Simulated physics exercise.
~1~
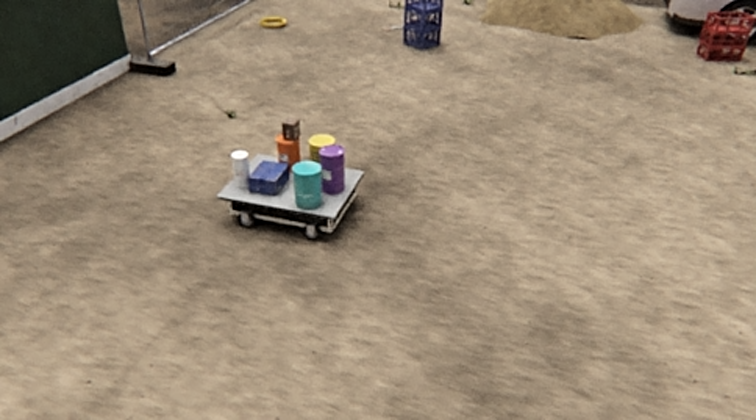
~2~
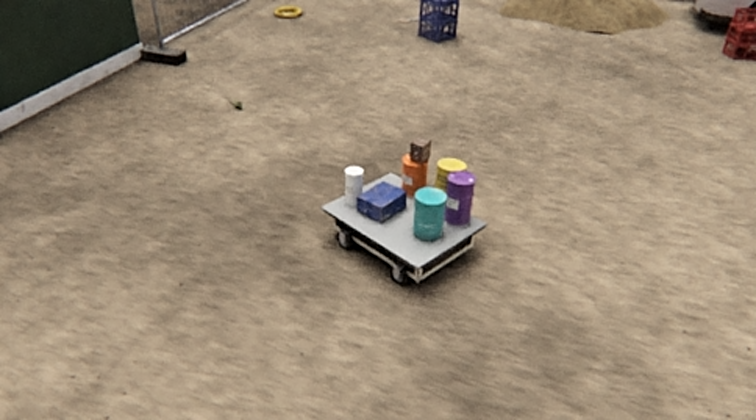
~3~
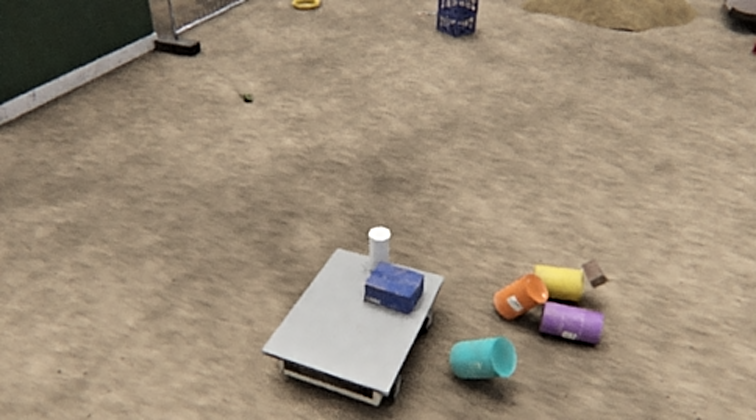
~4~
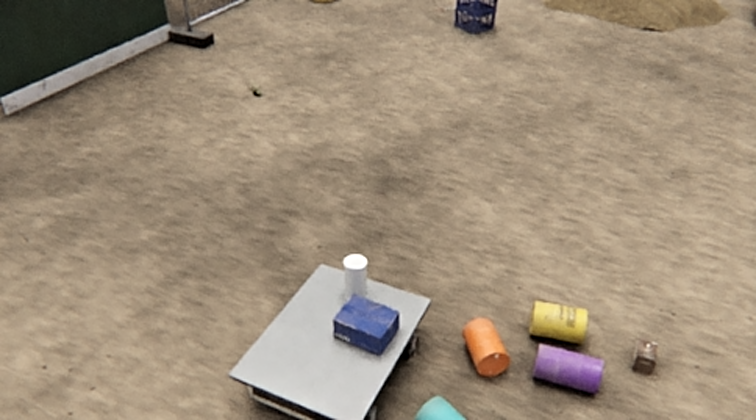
A flat grey cart on small wheels stands on sandy ground, seen from above, with a dark green wall at the left and a blue crate and a sand heap in the distance. Its deck carries a white canister, a blue box, an orange canister topped by a small brown box, and yellow, purple and turquoise containers. The cart rolls towards the viewer and to the right, then turns sharply. The yellow, orange, brown and purple pieces leave the deck on the right, and the turquoise one follows. They end lying on the ground, while the white canister and blue box stay aboard.
